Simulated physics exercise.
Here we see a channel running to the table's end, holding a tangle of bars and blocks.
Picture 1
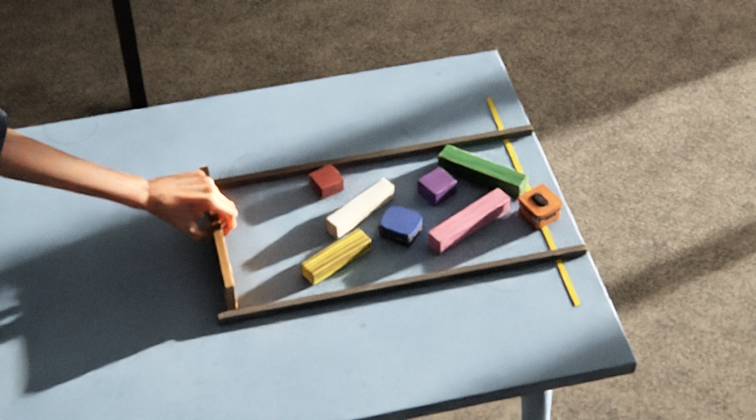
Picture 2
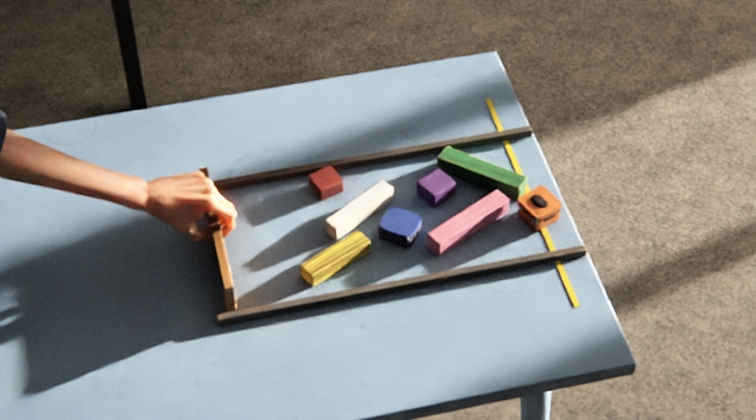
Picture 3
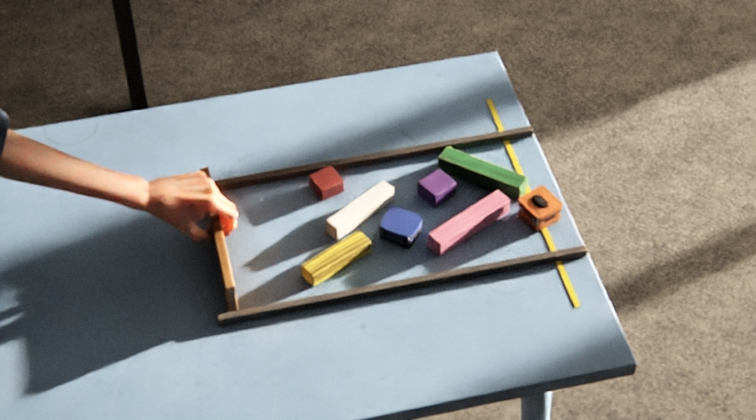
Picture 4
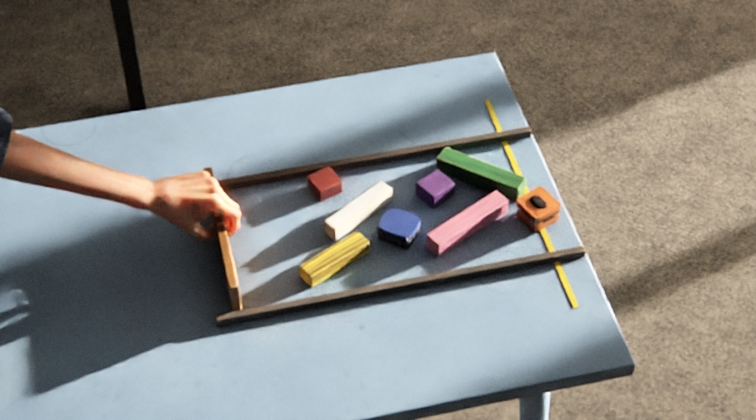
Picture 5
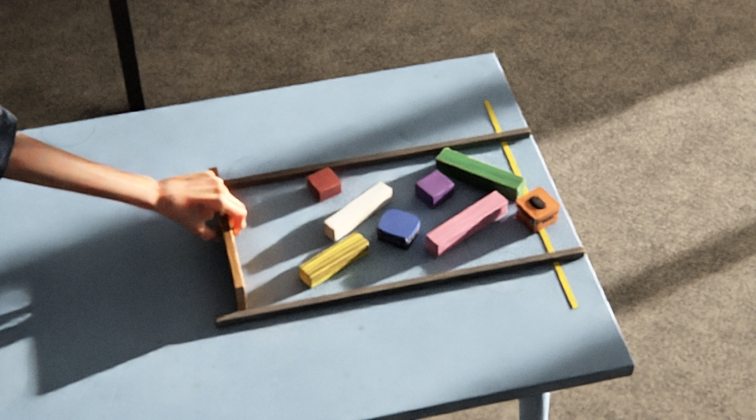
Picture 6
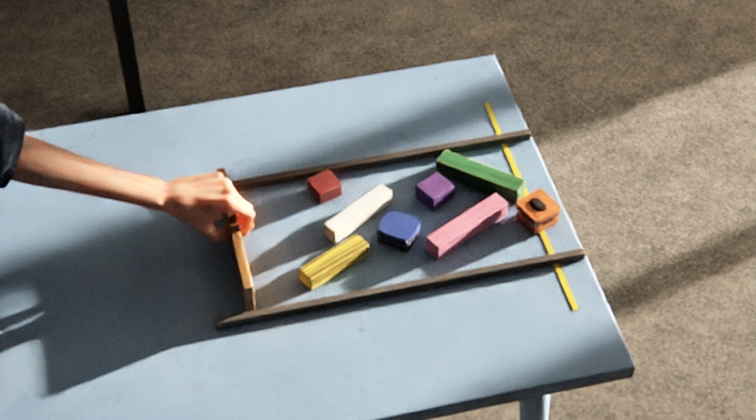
A pale blue table stands on a brown carpet in slanting sunlight, seen from above at an angle by a still camera. Between two dark rails lie red, purple and blue blocks and white, yellow, pink and green bars, with an orange piece by a yellow strip at the right. From the left, a hand slides a wooden board slightly rightward, while the pieces stay practically still.
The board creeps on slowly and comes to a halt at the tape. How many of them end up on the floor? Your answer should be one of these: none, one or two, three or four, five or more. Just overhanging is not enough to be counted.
The count is five or more.
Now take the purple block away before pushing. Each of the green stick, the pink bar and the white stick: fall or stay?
The green stick goes over, the pink bar is lost, the white stick survives.
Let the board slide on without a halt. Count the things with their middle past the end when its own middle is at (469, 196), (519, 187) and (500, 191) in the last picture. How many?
Over the end: 0, 5, 2.
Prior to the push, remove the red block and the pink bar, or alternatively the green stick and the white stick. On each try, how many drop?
In order, the numbers are 3 and 3.
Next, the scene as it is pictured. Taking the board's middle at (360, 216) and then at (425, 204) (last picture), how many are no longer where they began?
The first count is 5, and then it's 7.
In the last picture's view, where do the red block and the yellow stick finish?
Red block at (523, 153), yellow stick at (562, 222).
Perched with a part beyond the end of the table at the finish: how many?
That adds up to 2.
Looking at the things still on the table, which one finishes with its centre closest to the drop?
The white stick.
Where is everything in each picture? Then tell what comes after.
In the first frame, orange case (540, 208); green stick (482, 172); pink bar (469, 221); board (218, 238); tape (530, 194).
In the second frame, green stick (482, 173); red block (326, 183).
In the third frame, pink bar (469, 223); board (218, 239).
In the fourth frame, orange case (538, 210); purple block (435, 189).
In the fifth frame, green stick (480, 175); yellow stick (334, 260).
In the sixth frame, orange case (538, 212); green stick (480, 177); pink bar (467, 226); board (236, 239); tape (528, 199).
Early on, none off yet; orange case at rest near (538, 212); green stick at rest near (480, 177); pink bar at rest near (467, 226).
A while later, none off yet; orange case at rest near (538, 212); green stick moving near (486, 171); pink bar travelled a little near (481, 230).
Further along, none off yet; orange case travelled about its own width near (574, 216); green stick travelled about its own width near (549, 157); pink bar travelled about its own width near (546, 218).
Finally, the number that fall off is five or more; lost, blue case, purple block, pink bar, green stick and orange case.
